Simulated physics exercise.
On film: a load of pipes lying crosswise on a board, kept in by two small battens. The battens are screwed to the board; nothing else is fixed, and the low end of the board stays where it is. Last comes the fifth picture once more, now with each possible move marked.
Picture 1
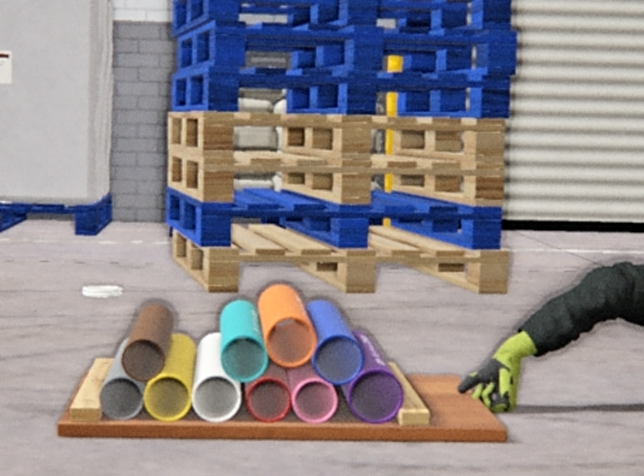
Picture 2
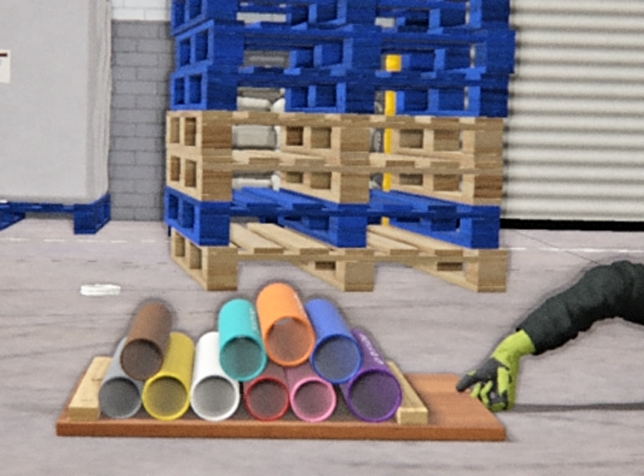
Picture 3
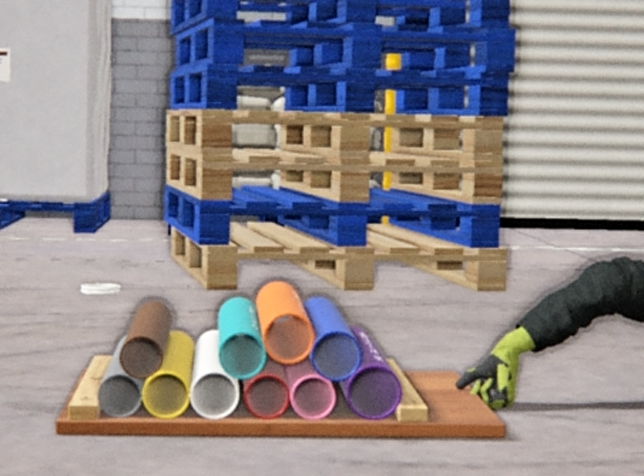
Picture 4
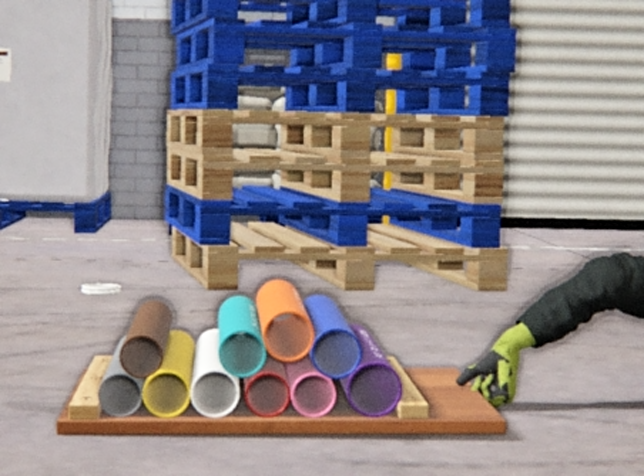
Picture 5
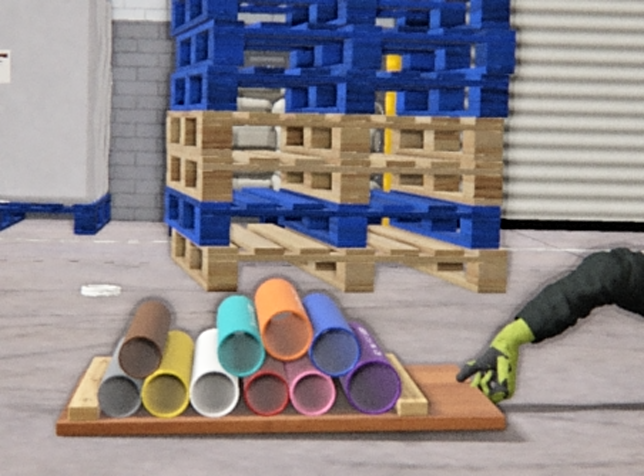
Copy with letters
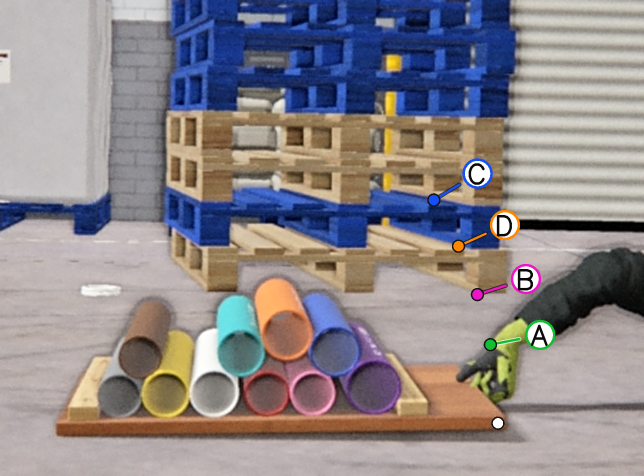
A gloved hand grips the right end of a board carrying stacked, colourful pipes between two small battens and appears to raise that end very slightly, while the pipes keep their arrangement in front of blue and wooden pallets.
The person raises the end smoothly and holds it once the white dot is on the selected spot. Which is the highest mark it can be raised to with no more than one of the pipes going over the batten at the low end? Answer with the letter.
No higher than B.
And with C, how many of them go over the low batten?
With C, four.
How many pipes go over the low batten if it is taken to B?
It comes to none.
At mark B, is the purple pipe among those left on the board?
Yes, with B.
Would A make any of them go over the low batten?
No.
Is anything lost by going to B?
No.
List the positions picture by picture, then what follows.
The first frame shows pink pipe (315, 401); purple pipe (376, 396); turquoise pipe (244, 358).
The second frame shows turquoise pipe (242, 358); blue pipe (337, 358).
The third frame shows board (277, 393); purple pipe (374, 393); blue pipe (336, 356); yellow pipe (166, 395).
The fourth frame shows board (277, 391); grey pipe (121, 395); yellow pipe (167, 394).
The fifth frame shows board (277, 390); grey pipe (120, 396); yellow pipe (166, 394).
On the marked copy, A at (490, 344); B at (478, 294); C at (434, 200); D at (458, 246); the white dot at (498, 423).
Following B. Soon after the start, board at 14°.
Later, board at 19°.
In the end, board at 19°, none over the low batten.
As for the rest, A none over the low batten; C four over the low batten (turquoise, blue, orange, brown); D four over the low batten (turquoise, blue, orange, brown).
